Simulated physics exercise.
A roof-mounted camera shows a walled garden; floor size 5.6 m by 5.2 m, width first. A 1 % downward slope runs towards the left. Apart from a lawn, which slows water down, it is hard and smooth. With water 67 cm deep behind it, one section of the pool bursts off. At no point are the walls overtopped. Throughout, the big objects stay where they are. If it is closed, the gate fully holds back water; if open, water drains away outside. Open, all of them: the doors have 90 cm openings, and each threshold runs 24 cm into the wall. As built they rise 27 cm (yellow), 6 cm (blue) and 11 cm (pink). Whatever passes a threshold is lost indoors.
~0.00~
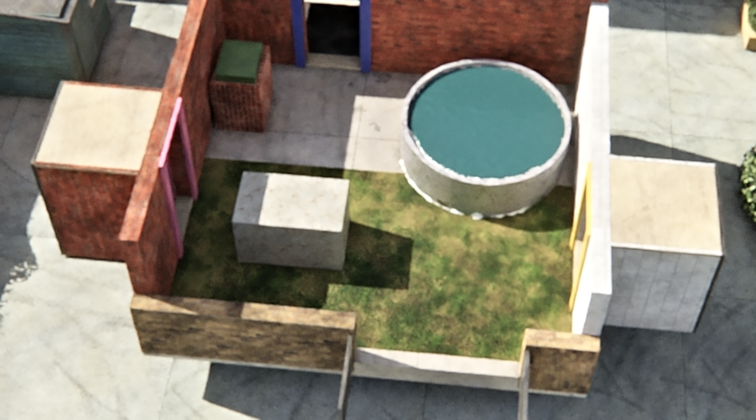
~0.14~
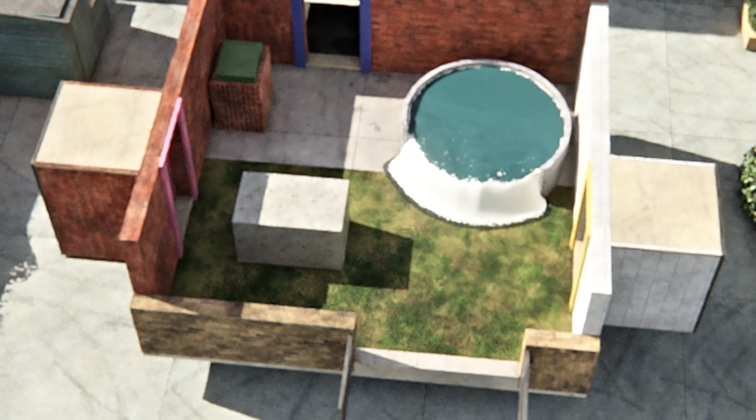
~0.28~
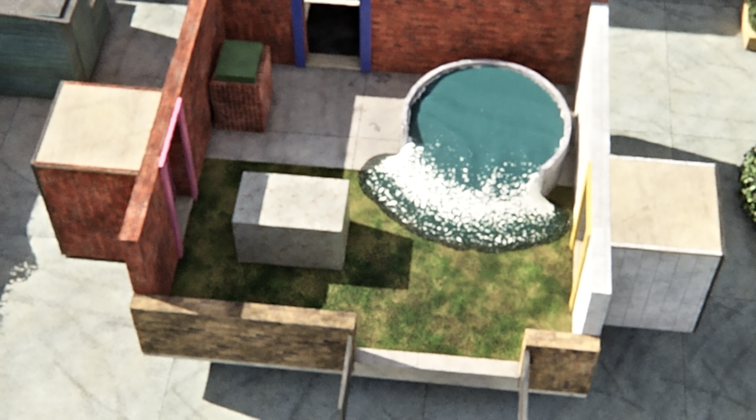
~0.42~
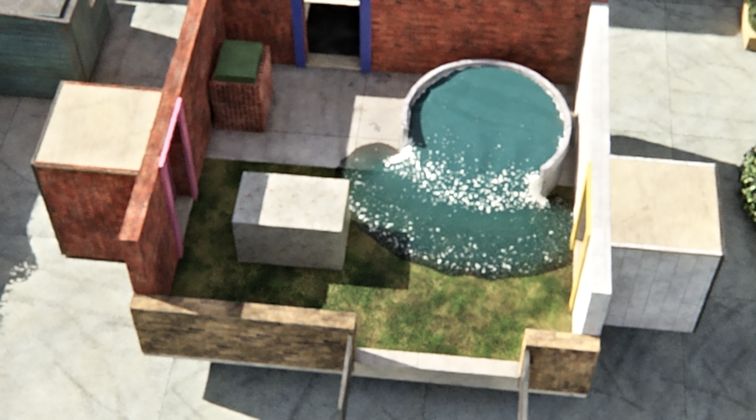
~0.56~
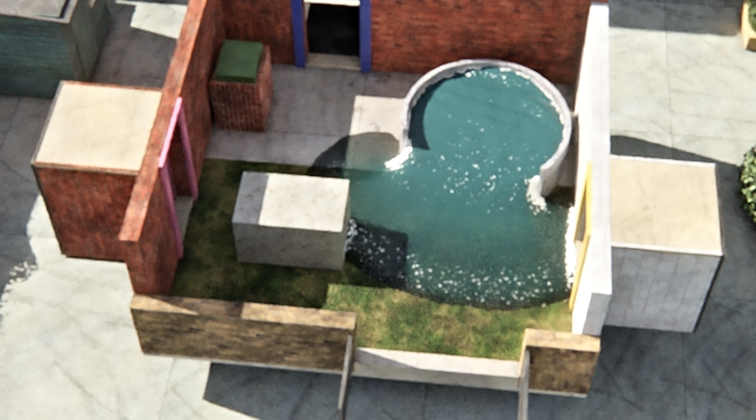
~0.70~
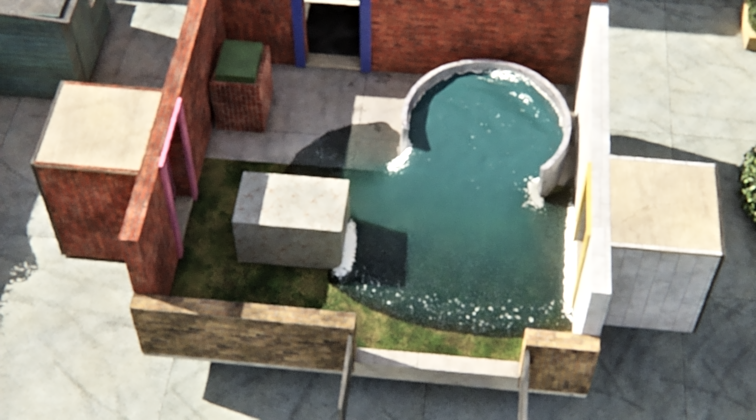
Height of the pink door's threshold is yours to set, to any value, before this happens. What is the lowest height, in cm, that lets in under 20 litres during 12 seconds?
About 9.5 cm.
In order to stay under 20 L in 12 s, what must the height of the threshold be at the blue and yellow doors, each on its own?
Close to 7.0 cm (blue) and close to 11.0 cm (yellow).
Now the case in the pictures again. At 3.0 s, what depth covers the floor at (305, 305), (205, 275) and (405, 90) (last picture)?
I'd read roughly 10, 7 and 0 cm there.
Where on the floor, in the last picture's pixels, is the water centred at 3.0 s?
The water is centred around (411, 234) in the last picture's pixels.
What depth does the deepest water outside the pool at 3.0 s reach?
Max depth: Around 22 cm.
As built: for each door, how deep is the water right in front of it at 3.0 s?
Lab note, cm: Yellow 14; blue 0; pink 7.
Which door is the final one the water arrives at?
Last door: Blue.
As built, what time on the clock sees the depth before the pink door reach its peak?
It peaks at about 5.0 s.
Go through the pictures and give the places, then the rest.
The first frame shows the pool at (486, 123) is whole and still, 67 cm deep; the pink door at (179, 181) is dry.
In the second frame, water pours out at (459, 198) and has run 0.3 m, to (390, 171); about 7 cm deep outside, 67 cm at the back.
In the third frame, water pours out at (458, 201) and has run 0.7 m, to (364, 181); about 10 cm deep outside, 67 cm at the back.
In the fourth frame, the gap is at (458, 203), the front 1.2 m out at a hidden place; the back of the pool holds 67 cm.
In the fifth frame, the gap is at (458, 203), the front 1.7 m out at a hidden place; the back of the pool holds 63 cm.
In the sixth frame, the gap is at (458, 204), the front 2.2 m out at a hidden place; the back of the pool holds 54 cm; 1.2 m in a straight line remain to the pink door at (179, 181).
After 1.4 s water covers 60 % of the floor, deepest (32 cm) near (572, 354); it has not reached the pink door.
After 3.0 s water covers 75 % of the floor, deepest (22 cm) near (162, 329); 7 cm at the pink door, 0 litres in over its 11 cm threshold.
After 12.0 s water covers 100 % of the floor, deepest (12 cm) near (229, 67); 8 cm at the pink door, 8 litres in over its 11 cm threshold.
At the pink door as built, the water arrived by 1.5 s and peaked near 14 cm at 4.8 s.
With a threshold of 8 cm, 40 litres would have come in within the 12 s; with 11 cm, 8 litres. So under 20 litres takes about 9.5 cm.
